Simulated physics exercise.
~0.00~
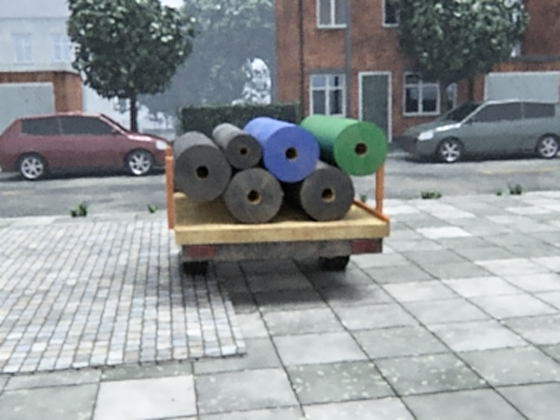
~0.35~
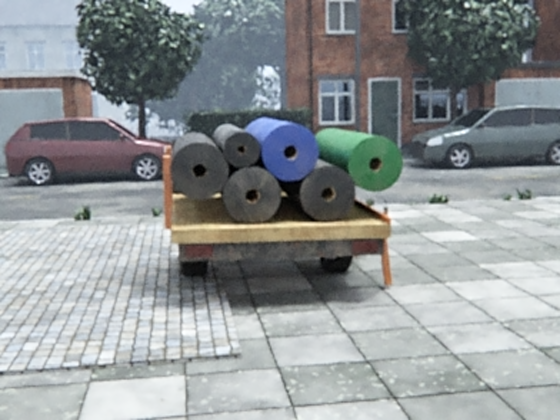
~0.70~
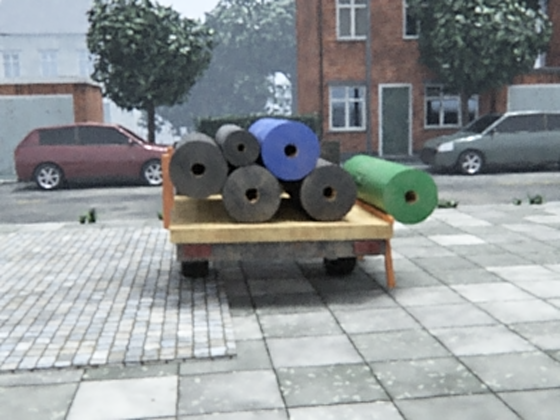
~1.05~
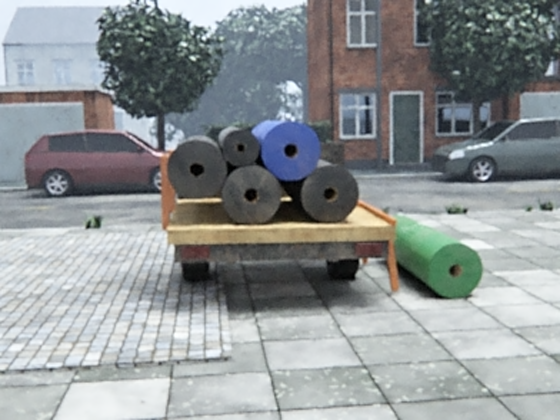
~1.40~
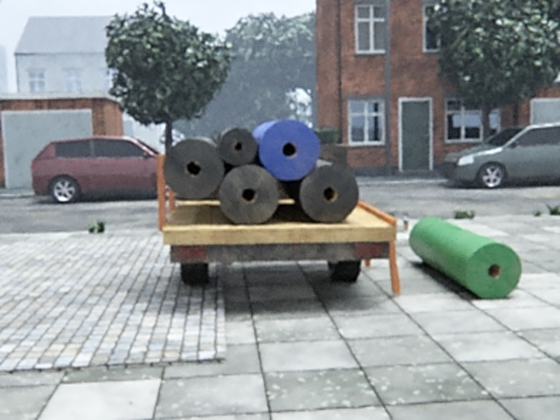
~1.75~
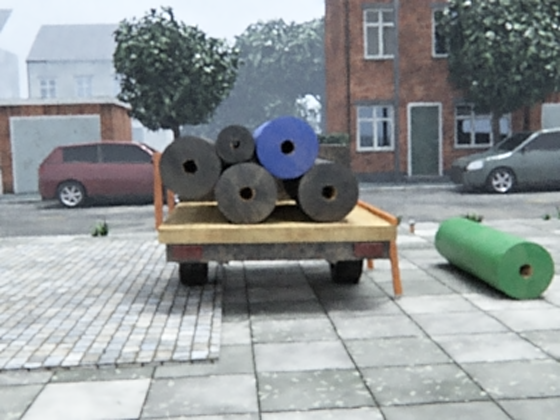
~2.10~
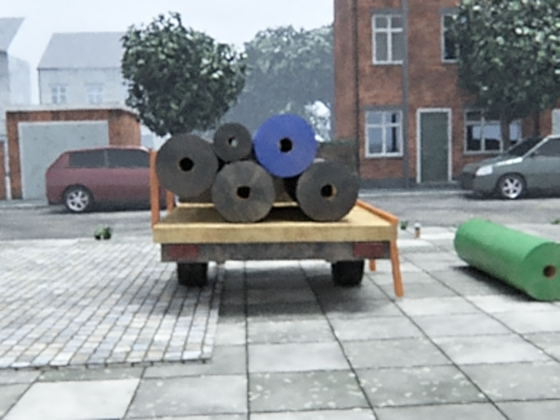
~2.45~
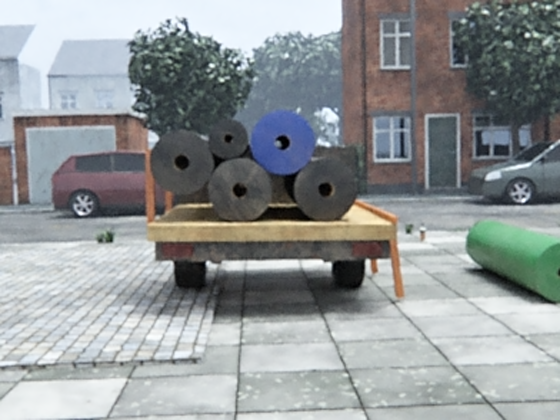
A low trailer stacked with thick rolls, dark grey ones with a blue and a green on top, stands on a paved square, seen from behind, with parked cars, trees and brick houses across the street. The orange post on the right swings out and down while the left one stays upright. The green roll slides off the right edge, drops to the paving and rolls a little farther right as the view drifts gently sideways. At the end it lies on the ground at the right, partly out of view, while the blue roll still rests on the dark ones.
